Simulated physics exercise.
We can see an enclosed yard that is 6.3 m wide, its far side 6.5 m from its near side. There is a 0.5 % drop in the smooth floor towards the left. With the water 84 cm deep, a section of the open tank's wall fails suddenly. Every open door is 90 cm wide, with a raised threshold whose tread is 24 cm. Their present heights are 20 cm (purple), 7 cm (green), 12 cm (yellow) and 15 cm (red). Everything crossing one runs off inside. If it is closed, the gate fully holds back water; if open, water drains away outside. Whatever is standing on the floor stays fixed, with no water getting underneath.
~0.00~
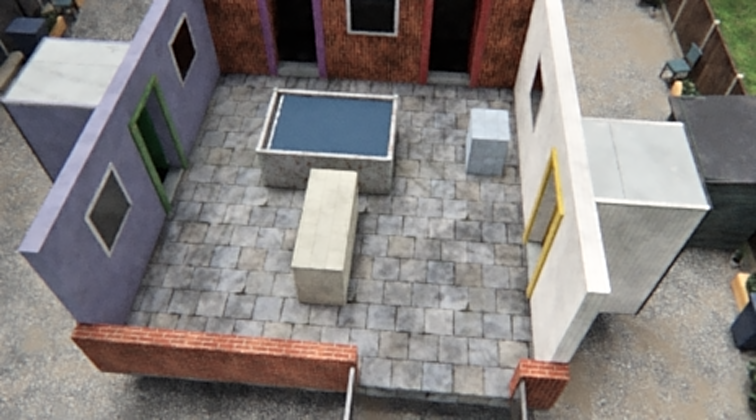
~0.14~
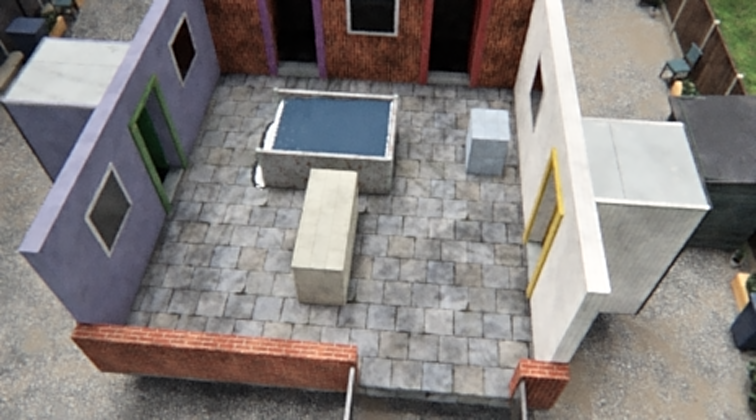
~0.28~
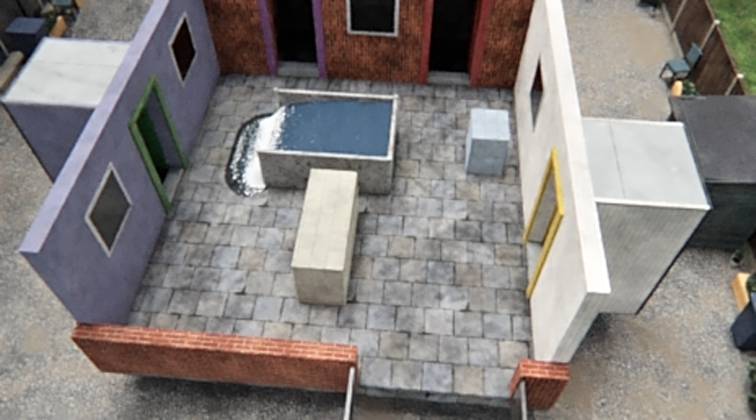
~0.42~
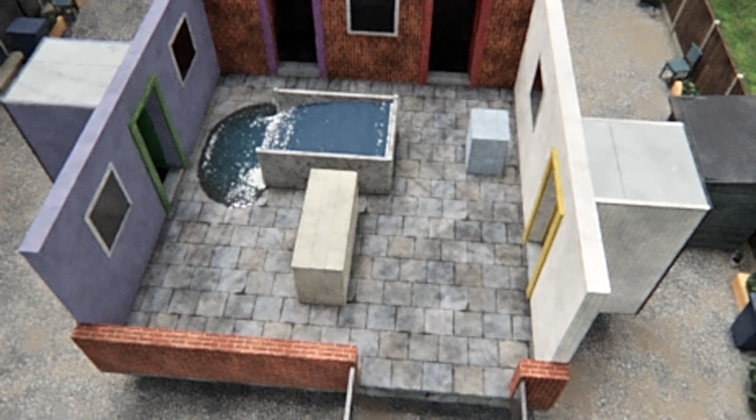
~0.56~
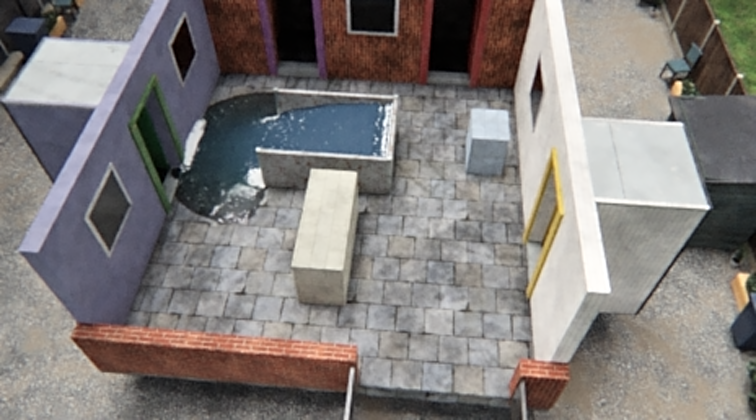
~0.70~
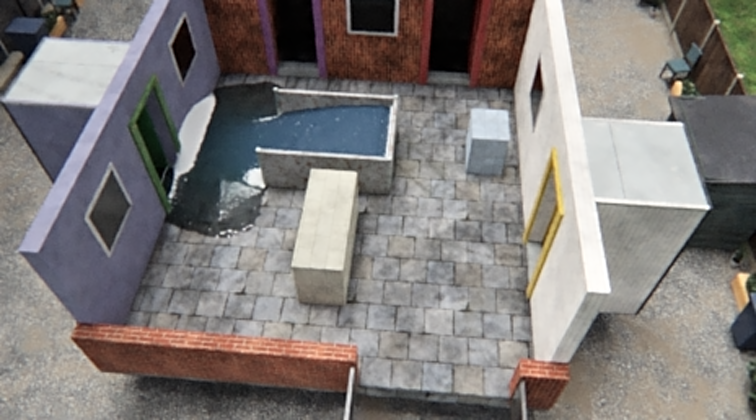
Water bursts from the left end of a raised, walled tank in a paved grey yard, seen from high above its low brick front wall by a still camera. A lilac wall with a green-framed door stands left, a white wall with a yellow-framed opening right, and pale blocks sit before and beside the tank. The dark, foam-edged pool widens leftward across the slabs, reaches the lilac wall by the green door, and spreads along its foot.
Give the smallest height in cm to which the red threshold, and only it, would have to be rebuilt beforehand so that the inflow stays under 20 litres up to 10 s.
Roughly 9.5 cm.
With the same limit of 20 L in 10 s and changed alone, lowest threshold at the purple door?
For the purple door, about 11.0 cm.
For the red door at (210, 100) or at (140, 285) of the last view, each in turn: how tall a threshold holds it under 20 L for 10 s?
Minimums: Roughly 28 cm and 6.5 cm.
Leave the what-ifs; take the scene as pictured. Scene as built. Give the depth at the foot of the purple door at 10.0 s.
4.5 cm.
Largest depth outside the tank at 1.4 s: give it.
Around 53 centimetres.
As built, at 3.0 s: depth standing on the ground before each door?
Purple door 17 cm, green door 20 cm, yellow door 0 cm, red door 3 cm.
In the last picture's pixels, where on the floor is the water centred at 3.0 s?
(263, 156) or so.
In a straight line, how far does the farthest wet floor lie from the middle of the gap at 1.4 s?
Reach: Approx. 3.8 m.
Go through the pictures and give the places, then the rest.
The first picture shows the open tank at (330, 126) is whole and still, 84 cm deep; the red door at (452, 46) is dry.
In the second picture, the gap is at (274, 144), the front 0.3 m out at (256, 179); the back of the open tank holds 84 cm.
In the third picture, the front is at (230, 167), 0.8 m from the gap at (274, 145); 1.3 m2 of floor is wet, 84 cm left at the back.
In the fourth picture, the gap is at (274, 146), the front 1.3 m out at (203, 163); the back of the open tank holds 80 cm.
In the fifth picture, the front is at (176, 171), 1.8 m from the gap at (274, 147); 4.5 m2 of floor is wet, 72 cm left at the back.
In the sixth picture, the gap is at (274, 147), the front 1.9 m out at (159, 195); the back of the open tank holds 72 cm; the red door at (452, 46), 4.0 m from the gap, is still 3.5 m from the nearest water.
After 1.4 s water covers 20 % of the floor, deepest (53 cm) near (192, 151); it has not reached the red door.
After 3.0 s water covers 45 % of the floor, deepest (35 cm) near (220, 78); 3 cm at the red door, 0 litres in over its 15 cm threshold.
After 10.0 s water covers 100 % of the floor, deepest (12 cm) near (353, 275); 7 cm at the red door, 1 litre in over its 15 cm threshold.
At the red door as built, the water arrived by 2.9 s and peaked near 15 cm at 6.4 s.
Run again over the same 10 s with other heights there, 38 litres in over 7.5 cm, 7 litres over 12 cm. The limit of 20 litres is kept from about 9.5 cm up.
